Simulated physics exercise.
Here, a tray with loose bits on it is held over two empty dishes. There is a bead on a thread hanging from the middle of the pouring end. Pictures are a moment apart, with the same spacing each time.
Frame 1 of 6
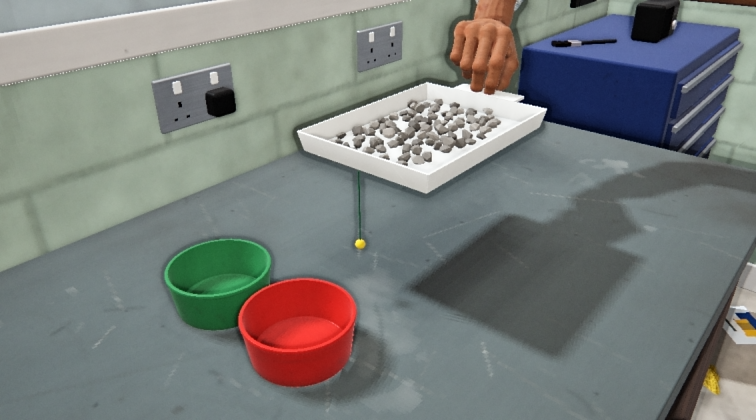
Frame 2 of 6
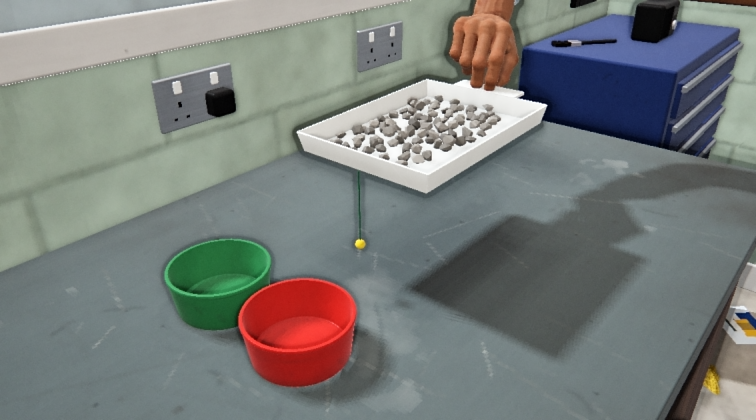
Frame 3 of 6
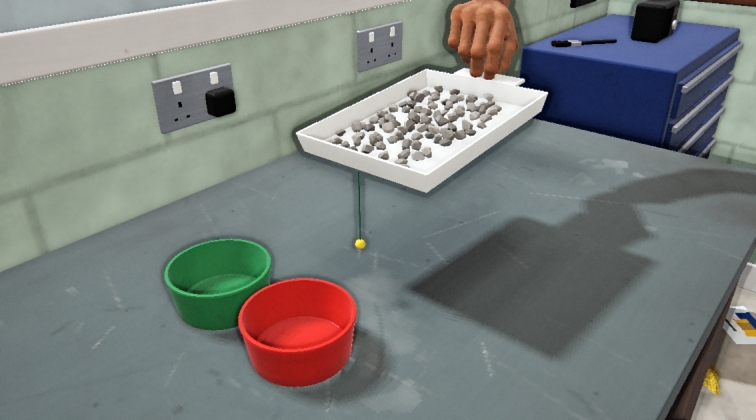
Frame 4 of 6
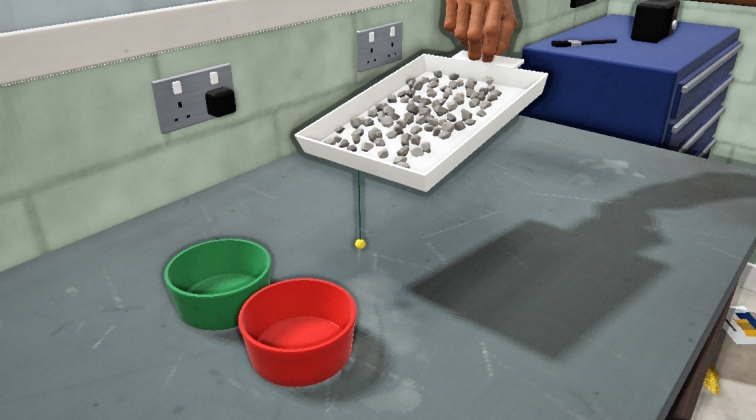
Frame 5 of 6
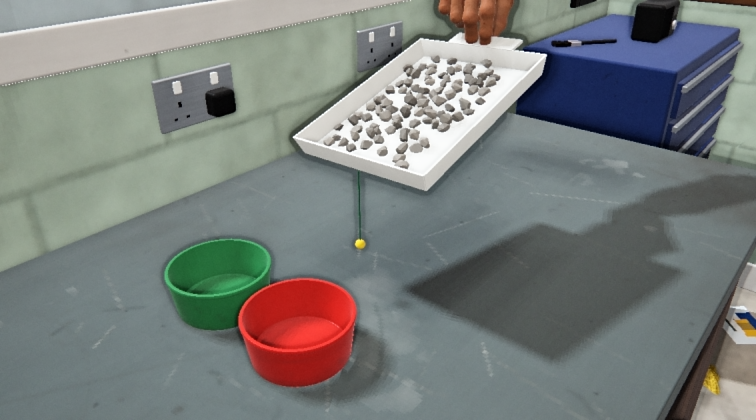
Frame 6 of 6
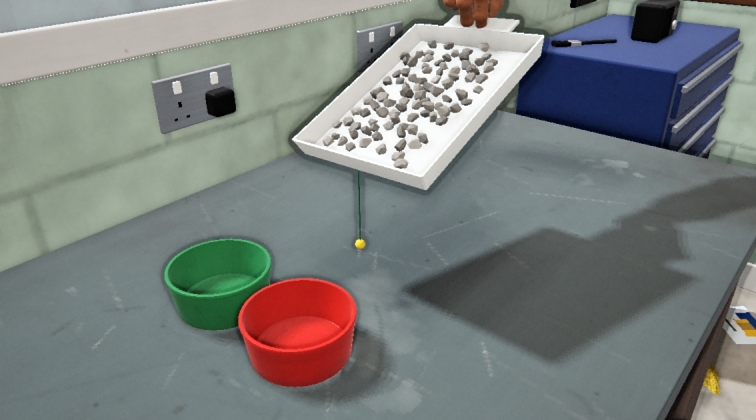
A hand raises the back of a white tray of gravel above two empty dishes.
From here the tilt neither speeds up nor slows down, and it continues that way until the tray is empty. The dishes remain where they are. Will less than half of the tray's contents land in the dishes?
Pretty clear the dishes gather a lesser part of what falls.
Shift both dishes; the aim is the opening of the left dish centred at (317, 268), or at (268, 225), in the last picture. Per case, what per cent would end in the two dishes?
In order: 70 percent and 60 percent.
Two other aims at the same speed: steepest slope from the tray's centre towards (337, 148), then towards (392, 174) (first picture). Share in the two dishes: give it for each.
Roughly 0 % in the first case and 20 % in the second.
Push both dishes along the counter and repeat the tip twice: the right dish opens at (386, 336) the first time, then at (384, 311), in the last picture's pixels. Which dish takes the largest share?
Result, try one: The dish further left; try two: The dish further left.
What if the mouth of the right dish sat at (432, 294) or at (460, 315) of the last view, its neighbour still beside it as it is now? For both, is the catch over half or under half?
Placing 1: A minority of it. Placing 2: A minority of it.
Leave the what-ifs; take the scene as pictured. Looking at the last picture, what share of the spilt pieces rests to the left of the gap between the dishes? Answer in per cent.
That comes to about 10 per cent of the pieces.
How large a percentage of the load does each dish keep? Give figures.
Around 10 in a hundred in the left dish and around 10 in a hundred in the right dish.
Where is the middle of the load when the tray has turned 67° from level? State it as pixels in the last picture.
Roughly at (341, 138).
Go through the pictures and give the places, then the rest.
The first picture shows corners of the pouring end at (304, 131) and (427, 171), level; middle of the load at (428, 130), bits of gravel; left dish at (178, 304); right dish at (256, 357); bead on its thread at (360, 244).
The second picture shows corners of the pouring end at (303, 131) and (427, 171), level; middle of the load at (428, 128).
The third picture shows corners of the pouring end at (302, 132) and (426, 171), tipped barely, lowest at the left corner; middle of the load at (427, 121).
The fourth picture shows corners of the pouring end at (301, 134) and (424, 171), tipped a little, lowest at the left corner; middle of the load at (425, 113).
The fifth picture shows corners of the pouring end at (300, 136) and (422, 172), tipped clearly, lowest at the left corner; middle of the load at (423, 104).
The sixth picture shows corners of the pouring end at (298, 138) and (420, 172), tipped clearly, lowest at the left corner; middle of the load at (420, 96), a stray few on the move; left dish at (178, 304); right dish at (256, 357).
Soon, tray tipped steeply; all on the tray.
A while on, tray tipped past a quarter turn; about a third on the tray; a small part in the right dish; a small part in the left dish; about a third outside both; a small part in the air.
Towards the end, tray tipped past a quarter turn; a small part in the right dish; a small part in the left dish; most outside both.
Finally, tray tipped past a quarter turn; a small part in the right dish; a small part in the left dish; most outside both.
